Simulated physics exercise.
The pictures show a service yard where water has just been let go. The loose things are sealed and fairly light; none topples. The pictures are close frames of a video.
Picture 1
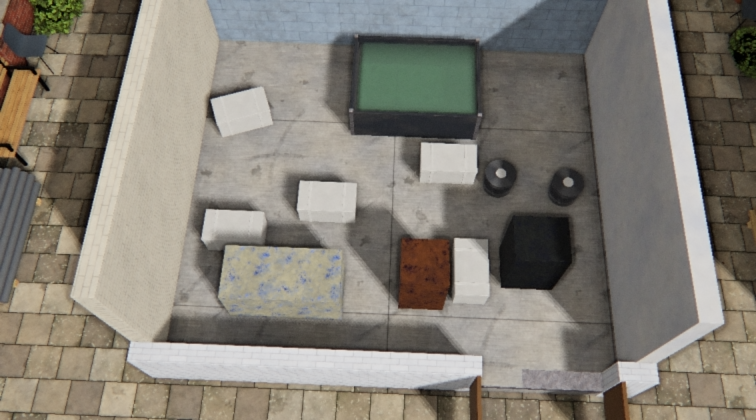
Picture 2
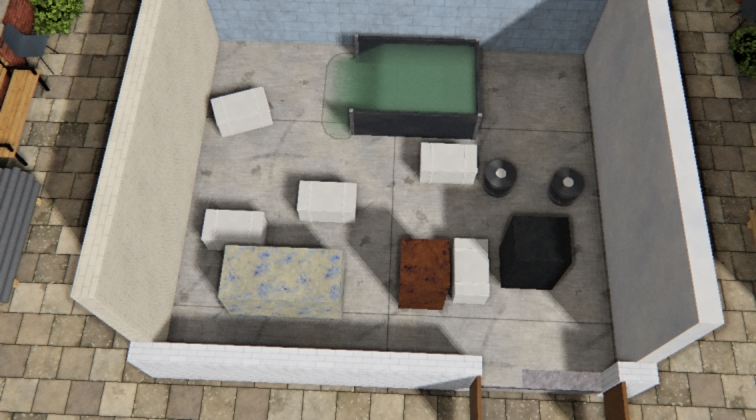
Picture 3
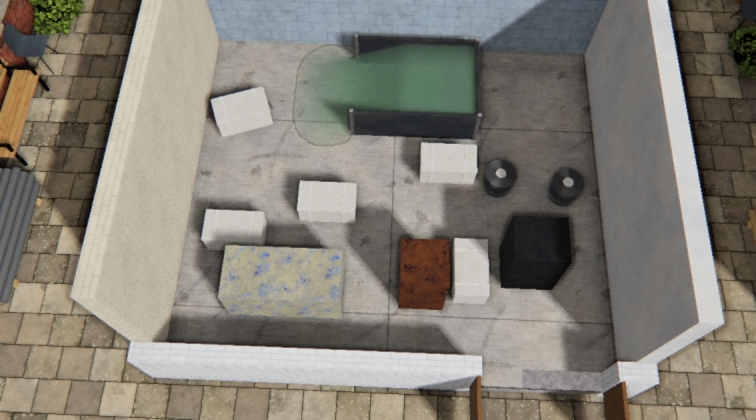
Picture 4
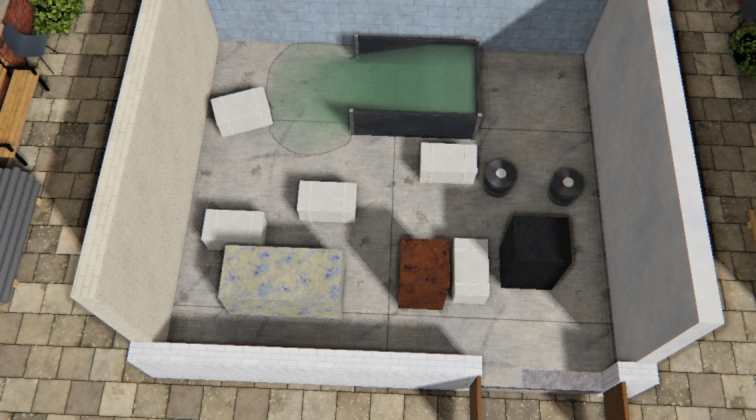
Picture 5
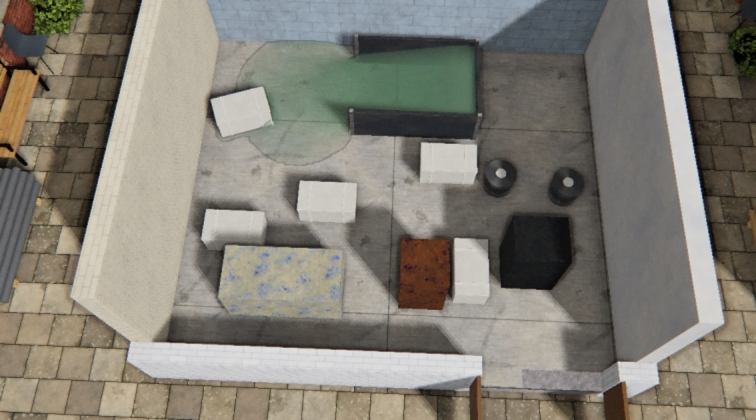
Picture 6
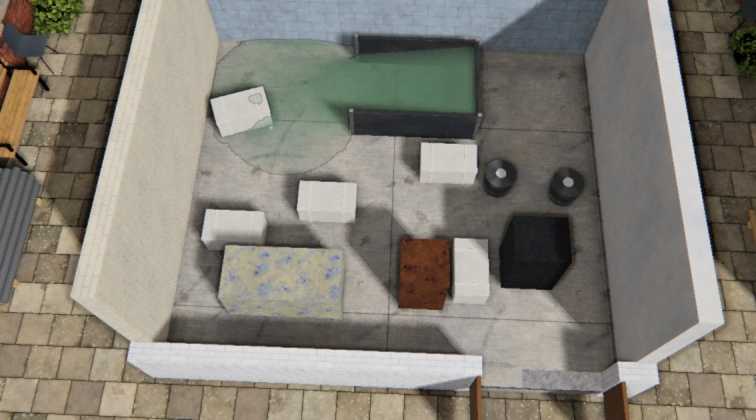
The footage shows green-tinted water leaving the open left side of a dark-walled tank in a walled yard, spreading leftward across the concrete in a widening rounded sheet and reaching around a pale block, while the scattered objects stay still.
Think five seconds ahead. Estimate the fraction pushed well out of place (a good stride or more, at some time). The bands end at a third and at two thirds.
Share: Less than a third.
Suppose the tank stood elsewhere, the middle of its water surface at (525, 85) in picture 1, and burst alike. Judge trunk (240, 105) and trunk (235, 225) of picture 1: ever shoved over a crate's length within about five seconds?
One after the other: Yes, not that far.
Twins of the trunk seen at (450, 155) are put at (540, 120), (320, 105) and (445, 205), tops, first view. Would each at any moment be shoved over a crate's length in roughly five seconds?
In turn: Not that far, shifted that much, less than that.
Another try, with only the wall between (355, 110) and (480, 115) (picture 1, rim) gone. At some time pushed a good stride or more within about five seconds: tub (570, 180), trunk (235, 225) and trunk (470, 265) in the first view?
In turn: Swept aside, not that far, moved that far.
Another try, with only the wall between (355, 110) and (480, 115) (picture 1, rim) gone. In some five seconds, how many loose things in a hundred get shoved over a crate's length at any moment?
About 70 per cent.
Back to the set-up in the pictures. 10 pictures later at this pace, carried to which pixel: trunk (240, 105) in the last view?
Close to (223, 144).
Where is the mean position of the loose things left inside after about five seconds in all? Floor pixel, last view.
Close to (417, 219).
A moment on, 0 of 7 are well off their spots; 0 afloat.
Next, 1 of 7 are well off their spots; 1 afloat.
Later, 1 of 7 are well off their spots; 1 afloat.
In the end, 2 of 7 are well off their spots, and 2 have been at some point; 0 afloat.
